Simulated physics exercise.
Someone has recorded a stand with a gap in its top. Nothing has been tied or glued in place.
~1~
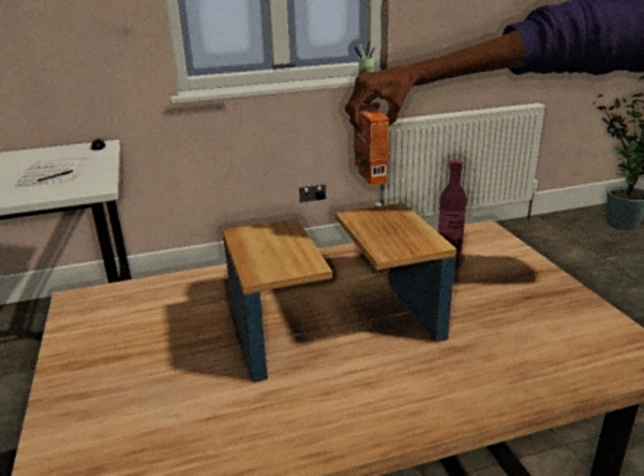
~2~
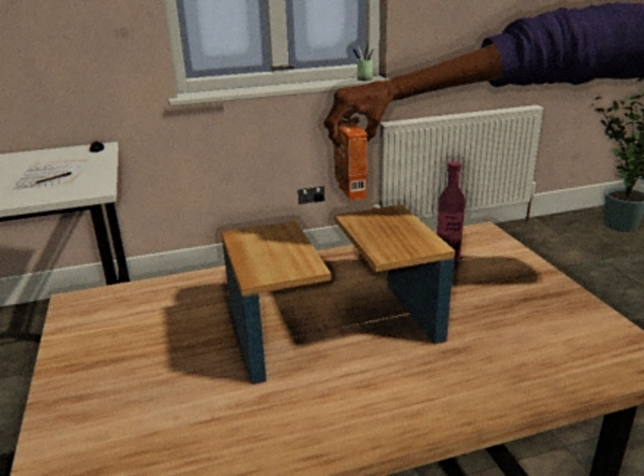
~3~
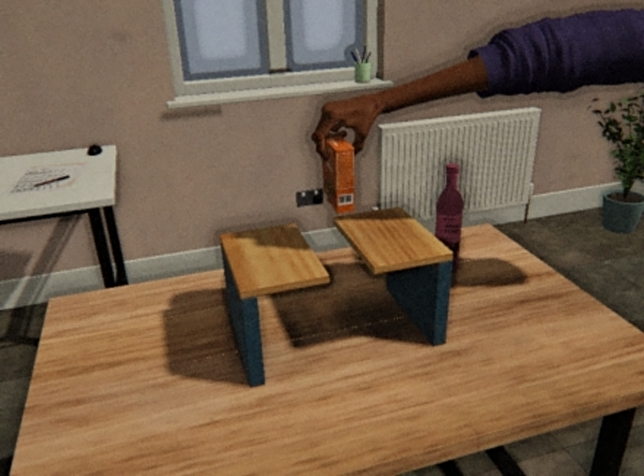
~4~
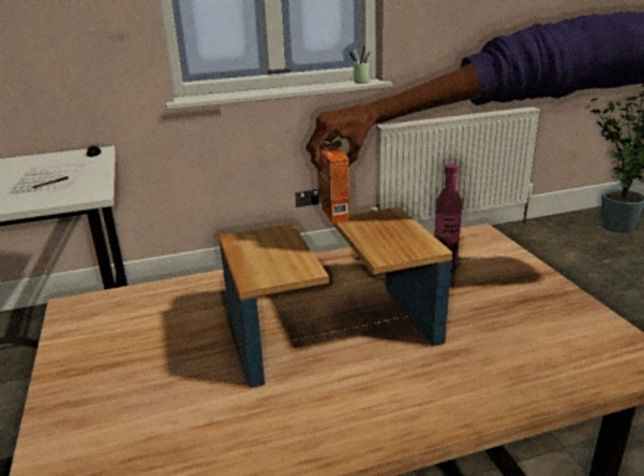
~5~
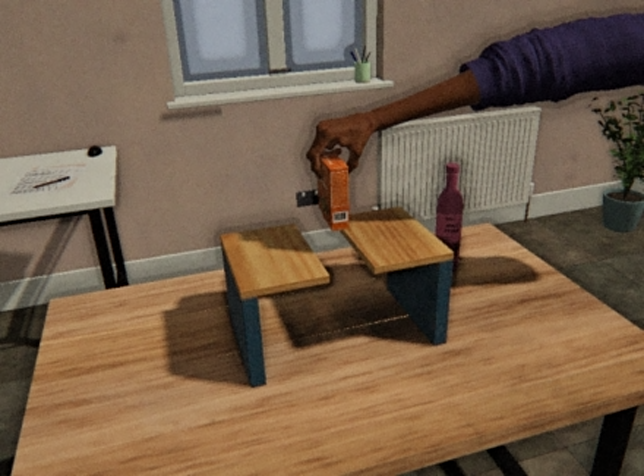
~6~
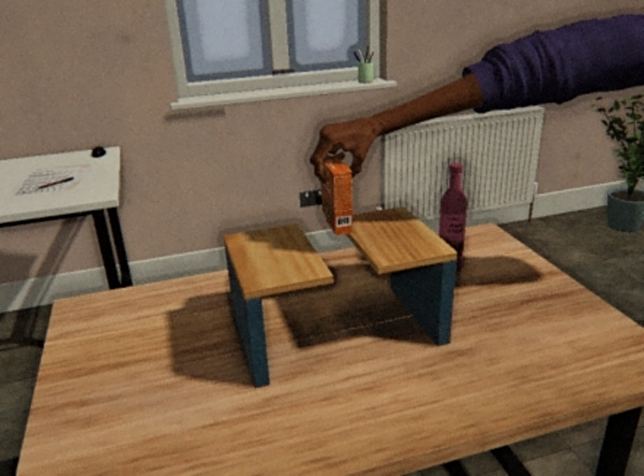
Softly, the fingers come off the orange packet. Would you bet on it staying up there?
It ends up underneath.
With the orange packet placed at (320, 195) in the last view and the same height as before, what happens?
It falls clear through.
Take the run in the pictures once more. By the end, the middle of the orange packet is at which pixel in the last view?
At about (340, 307).
Then, 0.20 s on from there, orange packet shifted a little near (337, 218).
Then, 0.30 s on from there, orange packet shifted well along near (339, 284).
Then, 0.40 s on from there, orange packet shifted well along near (339, 297).
In the end, moved from the start, orange packet; pink bottle unmoved. At the end, from the last picture's camera, orange packet near (340, 307). The packet goes down the gap.
